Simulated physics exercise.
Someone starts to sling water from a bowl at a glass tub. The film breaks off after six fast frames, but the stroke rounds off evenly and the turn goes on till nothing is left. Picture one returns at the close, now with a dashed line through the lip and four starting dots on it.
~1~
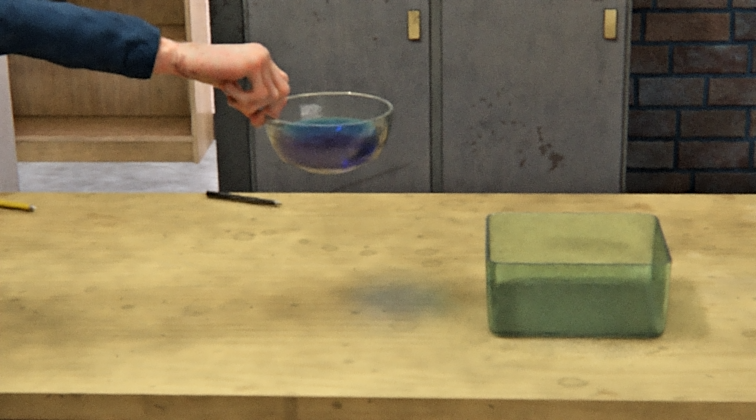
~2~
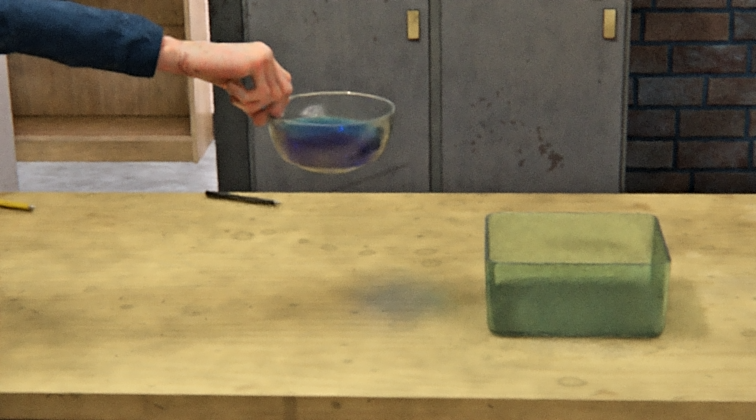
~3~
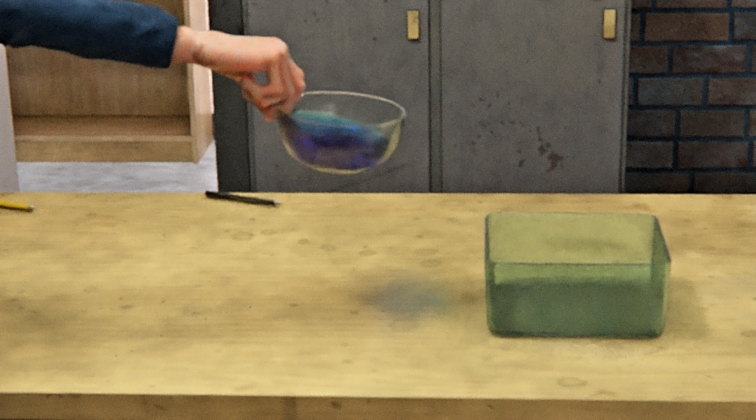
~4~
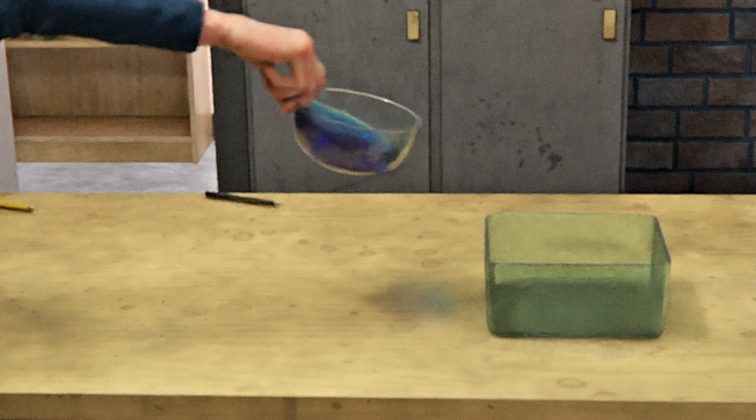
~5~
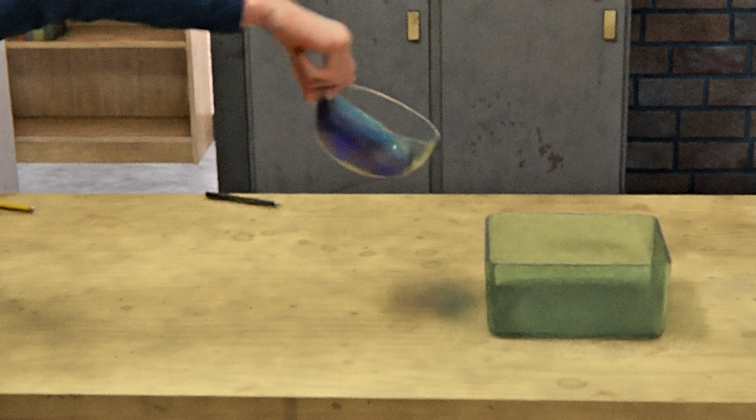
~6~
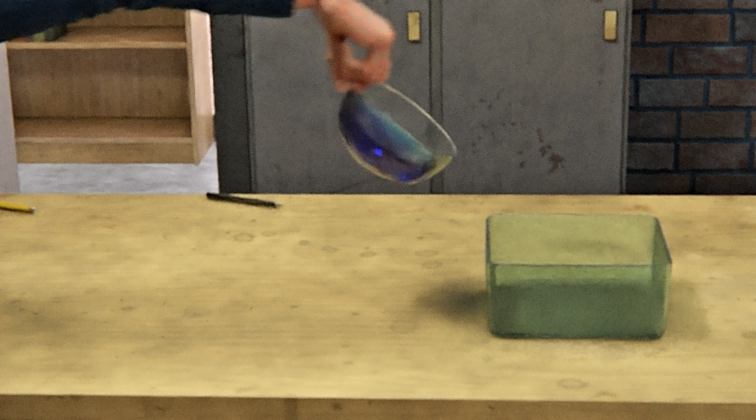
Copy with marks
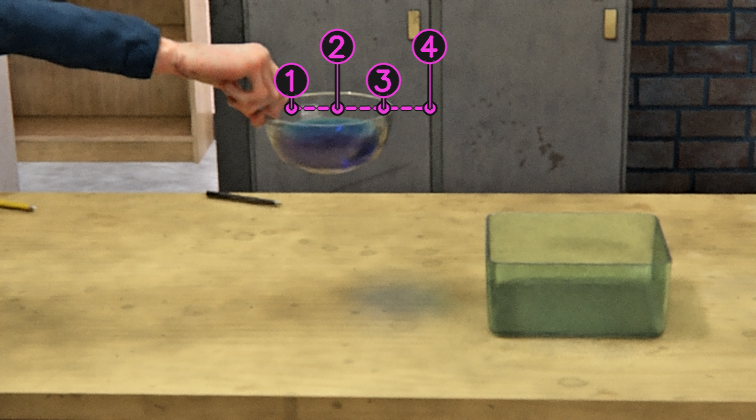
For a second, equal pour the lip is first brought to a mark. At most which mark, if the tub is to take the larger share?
I would pick place 2.
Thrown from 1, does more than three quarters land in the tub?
No, it does not.
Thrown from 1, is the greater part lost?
Yes.
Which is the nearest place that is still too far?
The answer is 1.
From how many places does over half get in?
Three of them.
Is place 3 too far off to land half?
No.
In magenta, 1 at (291, 108); 2 at (337, 108); 3 at (383, 108); 4 at (429, 108).
Choosing 1, about 28 % lands in the tub, 66 % falls short and 6 % goes beside or beyond.
Choosing 2, about 67 % lands in the tub, 19 % falls short and 14 % goes beside or beyond.
Choosing 3, about 85 % lands in the tub, 9 % falls short and 6 % goes beside or beyond.
Choosing 4, about 90 % lands in the tub, 4 % falls short and 6 % goes beside or beyond.
